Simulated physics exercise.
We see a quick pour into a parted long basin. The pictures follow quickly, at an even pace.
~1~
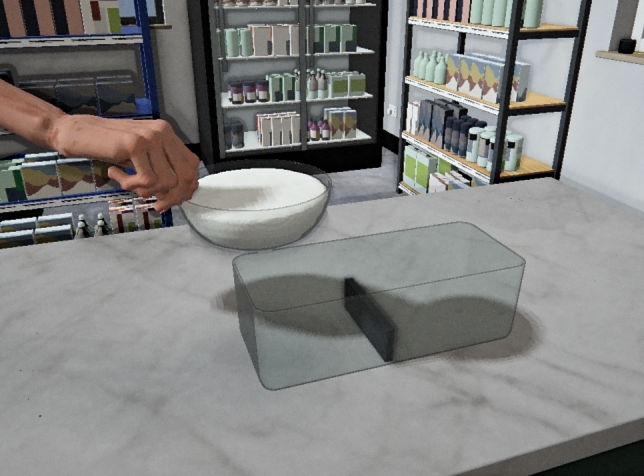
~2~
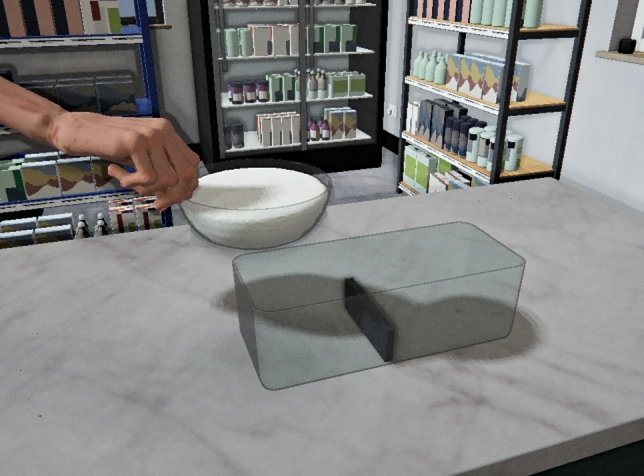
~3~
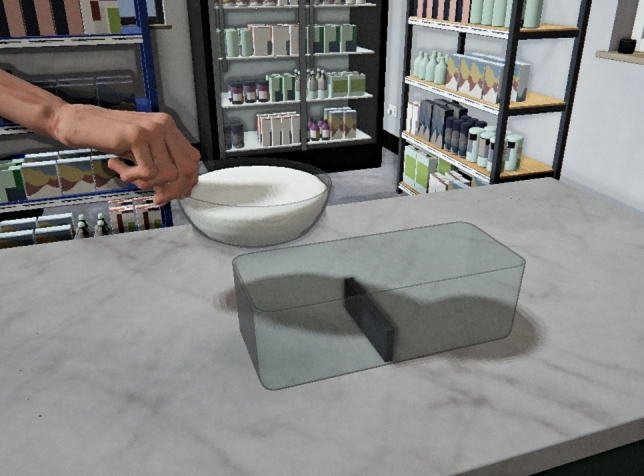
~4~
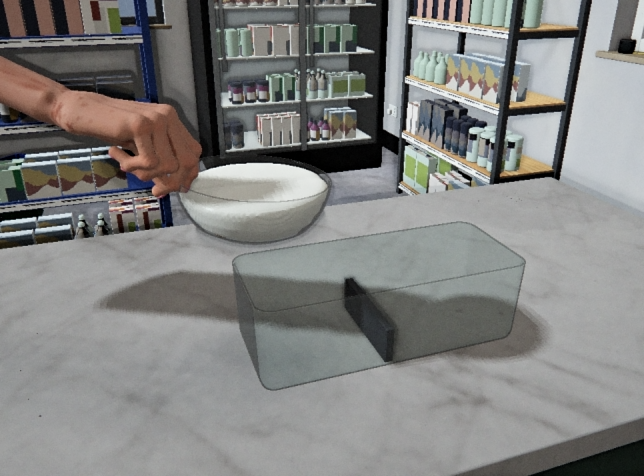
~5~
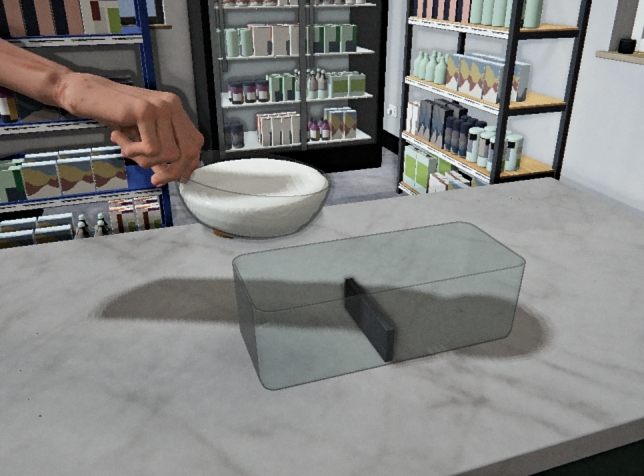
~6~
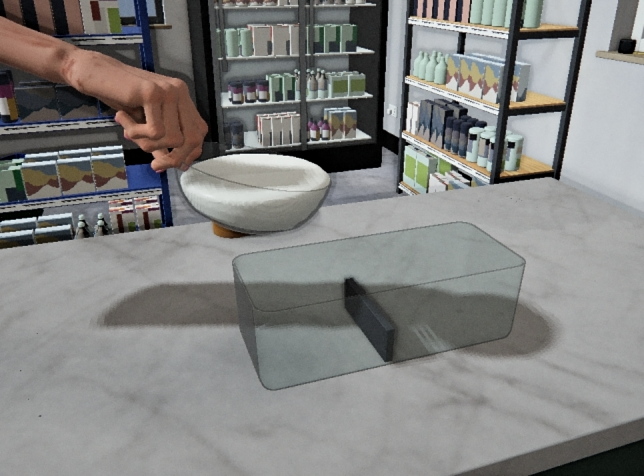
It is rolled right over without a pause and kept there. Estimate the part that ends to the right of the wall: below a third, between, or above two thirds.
It comes to more than two thirds.
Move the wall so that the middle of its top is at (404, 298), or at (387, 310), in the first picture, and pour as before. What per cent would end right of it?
The first gives 50 %, the second 65 %.
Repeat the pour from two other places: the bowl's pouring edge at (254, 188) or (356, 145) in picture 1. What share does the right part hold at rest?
Near 5 % and 95 %.
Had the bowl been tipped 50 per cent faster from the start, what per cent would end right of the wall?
Near 85 %.
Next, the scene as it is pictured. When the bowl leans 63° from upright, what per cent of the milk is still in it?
Close to 35 per cent.
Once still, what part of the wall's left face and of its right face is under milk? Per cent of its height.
Near 10 on the left, 60 on the right.
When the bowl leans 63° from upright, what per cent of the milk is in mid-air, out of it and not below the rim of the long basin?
It comes to 40 per cent or so.
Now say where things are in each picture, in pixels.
In the first frame, tilt 0°; pouring edge (326, 176); surface from (179, 199) to (322, 181); the long basin's rim runs from (243, 284) to (496, 242); the wall's top is at (368, 303).
In the second frame, tilt 1°; pouring edge (326, 176); surface from (179, 198) to (322, 181).
In the third frame, tilt 2°; pouring edge (326, 176); surface from (179, 195) to (322, 180).
In the fourth frame, tilt 5°; pouring edge (326, 176); surface from (179, 192) to (322, 177).
In the fifth frame, tilt 9°; pouring edge (326, 176); surface from (178, 186) to (322, 173).
In the sixth frame, tilt 14°; pouring edge (326, 176); surface from (180, 179) to (321, 172); 2 per cent is over the edge.
A moment on, the bowl is tipped part way and 33 per cent is still to pour, 4 is left of the wall and 22 right of it.
Next, the bowl is tipped on its side and 1 per cent is still to pour, 7 is left of the wall and 85 right of it.
Then the bowl is tipped right over and 0 per cent is still to pour, 7 is left of the wall and 92 right of it.
Later the bowl is tipped right over and 0 per cent is still to pour, 8 is left of the wall and 92 right of it.
Finally, 8 per cent lies left of the wall, 92 right of it and 1 outside.
